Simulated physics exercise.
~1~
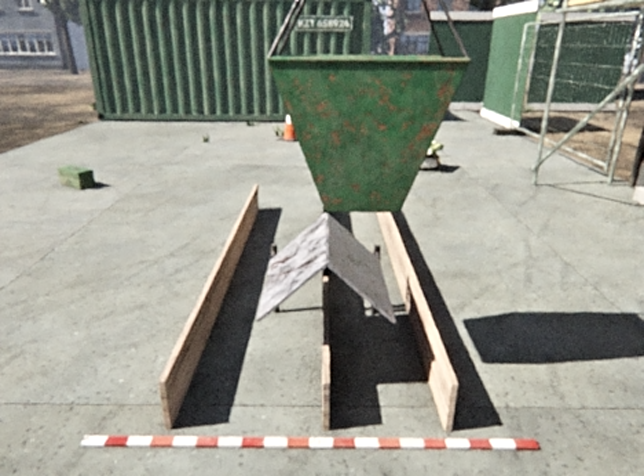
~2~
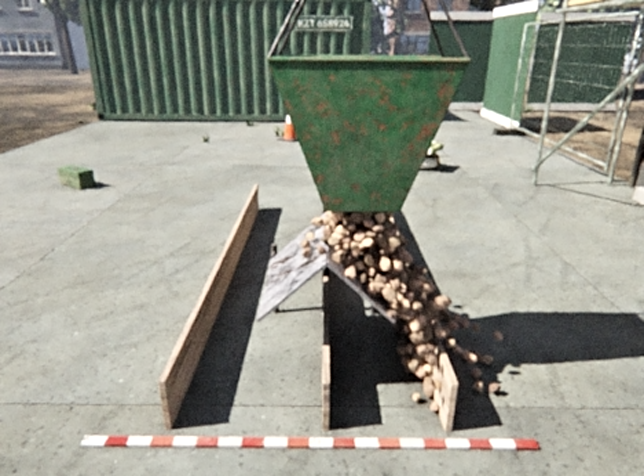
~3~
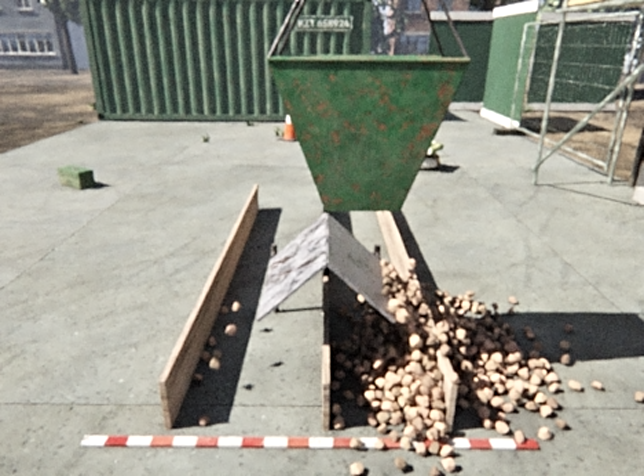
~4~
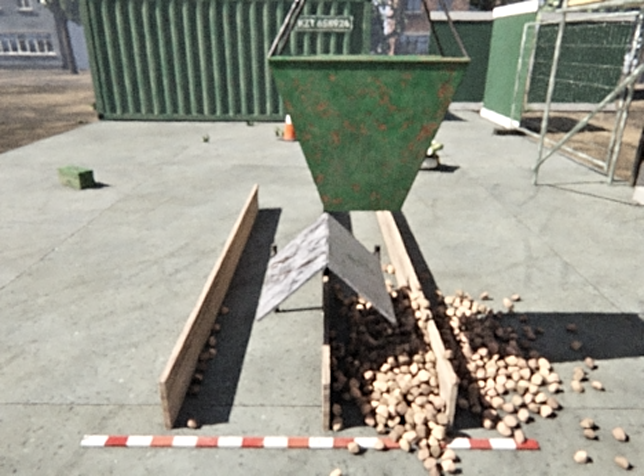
Brown stones pouring from a green hopper onto sloping steel, sliding right and settling mostly between boards, with some spilling beyond.
